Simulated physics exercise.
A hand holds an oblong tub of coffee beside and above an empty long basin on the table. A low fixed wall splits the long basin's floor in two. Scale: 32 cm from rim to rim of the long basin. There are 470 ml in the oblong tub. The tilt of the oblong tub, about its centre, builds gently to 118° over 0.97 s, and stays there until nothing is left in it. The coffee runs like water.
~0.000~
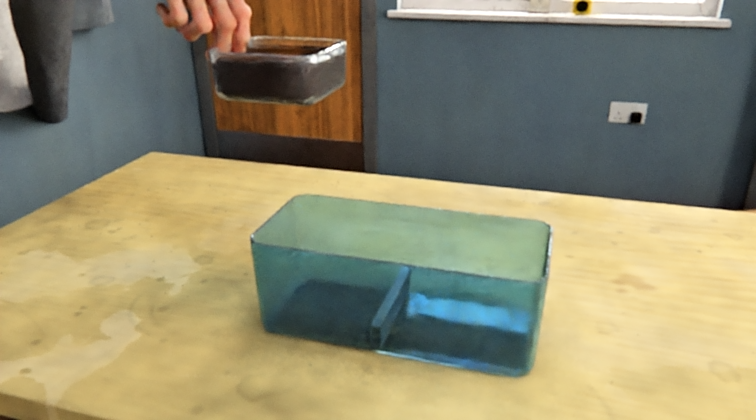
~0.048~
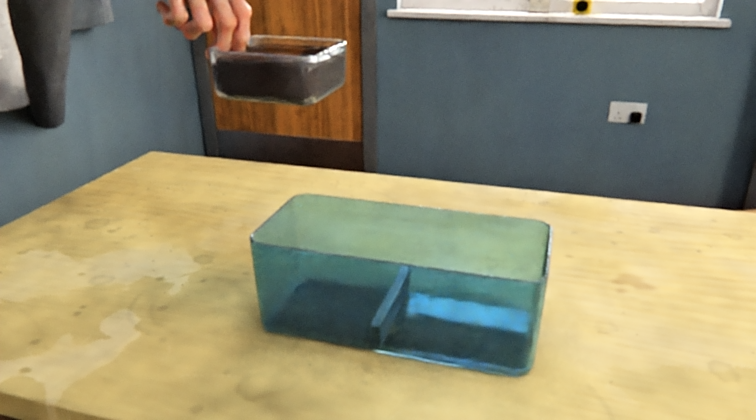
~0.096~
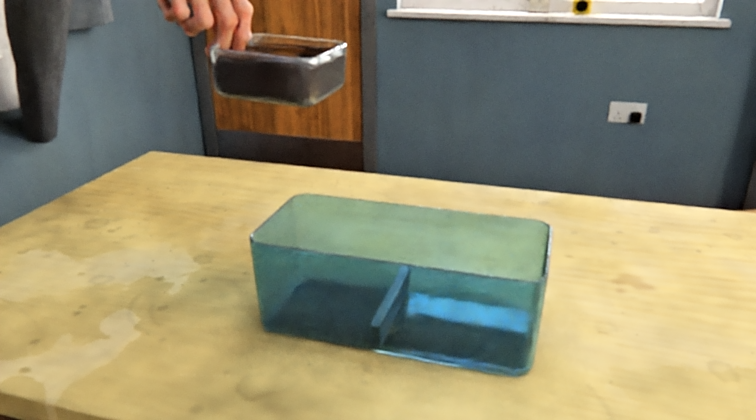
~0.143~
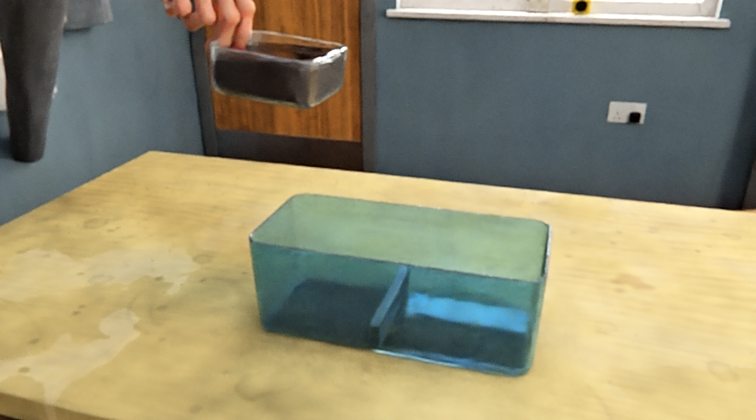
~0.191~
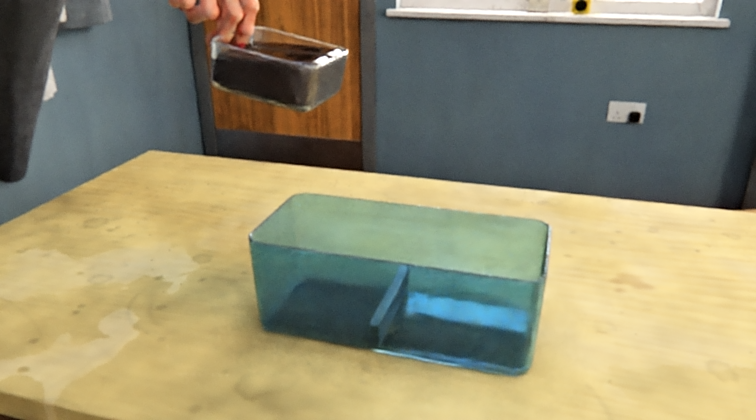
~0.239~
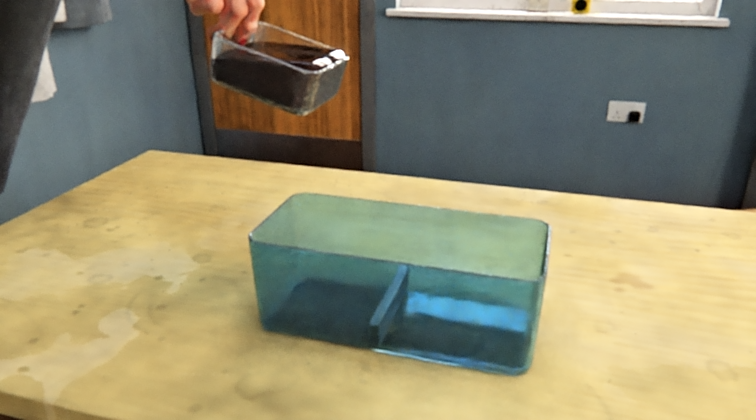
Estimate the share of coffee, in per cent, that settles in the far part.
Roughly 61 per cent is past the wall.
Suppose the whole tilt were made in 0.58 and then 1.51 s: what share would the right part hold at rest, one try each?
In turn about 55 and 60 per cent.
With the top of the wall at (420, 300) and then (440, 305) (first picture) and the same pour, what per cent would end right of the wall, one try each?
First 20, then 10 per cent.
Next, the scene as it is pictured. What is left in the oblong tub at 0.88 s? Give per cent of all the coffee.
Near 1 in a hundred.
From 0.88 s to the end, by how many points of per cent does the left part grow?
Near 6 in a hundred.
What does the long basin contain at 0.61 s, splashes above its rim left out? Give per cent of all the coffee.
Some 30 per cent.
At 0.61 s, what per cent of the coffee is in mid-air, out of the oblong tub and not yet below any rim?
Some 52 per cent.
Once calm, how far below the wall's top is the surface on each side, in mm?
Left about 22 mm, right about 18 mm.
After 0.61 s the tilt is 82° and 17 per cent is still to pour, 5 is left of the wall and 24 right of it.
After 0.88 s the tilt is 115° and 1 per cent is still to pour, 31 is left of the wall and 61 right of it.
After 1.16 s the tilt is 118° and 0 per cent is still to pour, 37 is left of the wall and 61 right of it.
After 1.47 s the tilt is 118° and 0 per cent is still to pour, 37 is left of the wall and 61 right of it.
In the end 37 per cent lies left of the wall, 61 right of it and 2 outside.
